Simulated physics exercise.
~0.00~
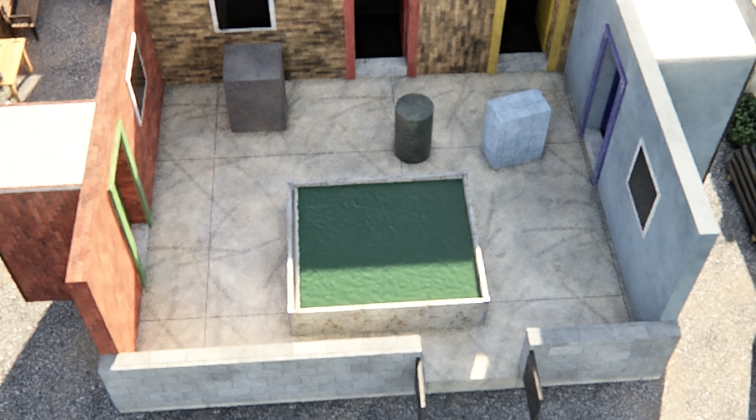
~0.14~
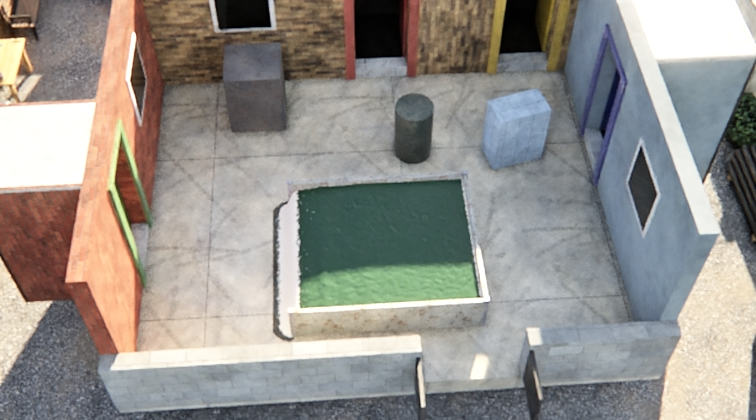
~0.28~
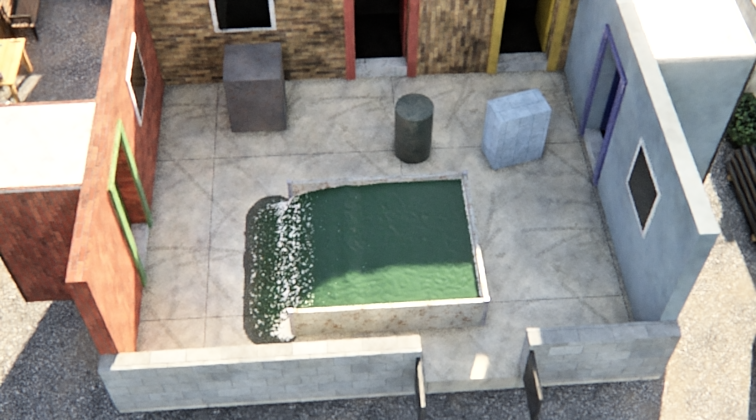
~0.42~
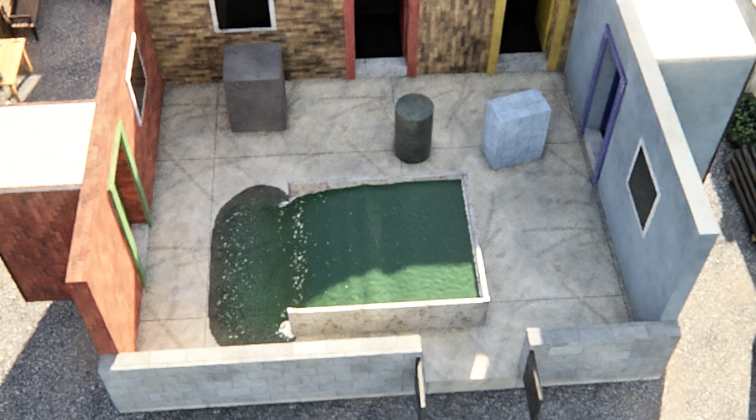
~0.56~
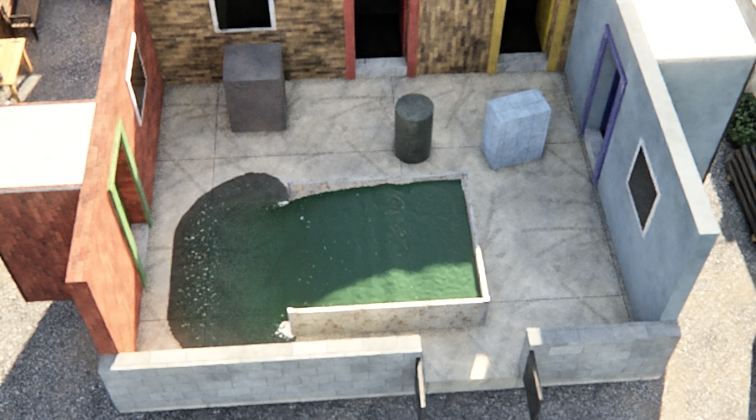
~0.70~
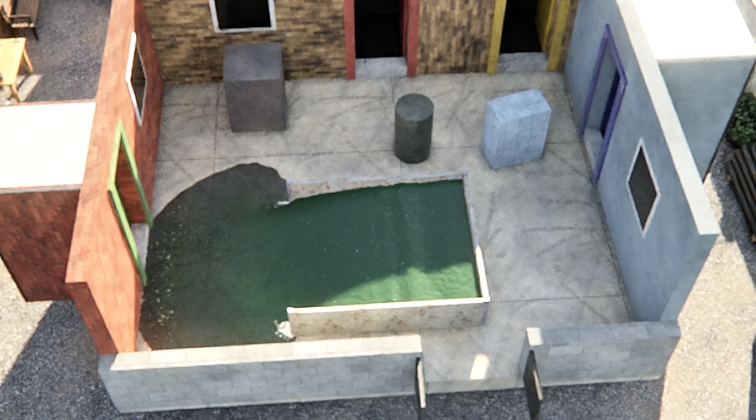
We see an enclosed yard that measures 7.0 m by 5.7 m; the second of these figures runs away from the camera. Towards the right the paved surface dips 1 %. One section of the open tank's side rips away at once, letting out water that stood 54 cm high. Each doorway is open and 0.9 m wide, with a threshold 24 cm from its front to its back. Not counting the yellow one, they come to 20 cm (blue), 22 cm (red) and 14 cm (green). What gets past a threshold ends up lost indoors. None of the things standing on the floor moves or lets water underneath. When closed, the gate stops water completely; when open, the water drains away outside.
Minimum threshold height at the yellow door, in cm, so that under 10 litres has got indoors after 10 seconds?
Approx. 10 cm.
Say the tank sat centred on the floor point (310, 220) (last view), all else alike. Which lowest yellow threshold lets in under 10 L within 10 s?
Close to 10.0 cm would do it.
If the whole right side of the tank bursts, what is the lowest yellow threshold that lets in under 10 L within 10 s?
Some 25 centimetres.
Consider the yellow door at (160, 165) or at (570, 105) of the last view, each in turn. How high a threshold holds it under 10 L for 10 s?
Minimums: About 15 cm and 12.5 cm.
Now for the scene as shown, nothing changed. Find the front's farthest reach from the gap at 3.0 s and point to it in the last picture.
At about (165, 90).
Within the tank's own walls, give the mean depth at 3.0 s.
About 18 cm.
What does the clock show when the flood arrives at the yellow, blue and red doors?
Times: Yellow 5.0 seconds, blue 7.0 seconds, red 3.8 seconds.
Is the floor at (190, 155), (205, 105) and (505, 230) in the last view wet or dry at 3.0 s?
Status: Submerged / submerged / clear.
After 1.4 s water covers 25 % of the floor, deepest (34 cm) near (134, 382); it has not reached the yellow door.
After 3.0 s water covers 35 % of the floor, deepest (32 cm) near (135, 370); it has not reached the yellow door.
After 10.0 s water covers 95 % of the floor, deepest (14 cm) near (580, 158); 13 cm at the yellow door, 0 litres in over its 21 cm threshold.
At the yellow door as built, the water arrived by 5.2 s and peaked near 13 cm at 10.0 s.
With a threshold of 8.5 cm, 15 litres would have come in within the 10 s; with 11.5 cm, 5 litres. So under 10 litres takes about 10 cm.
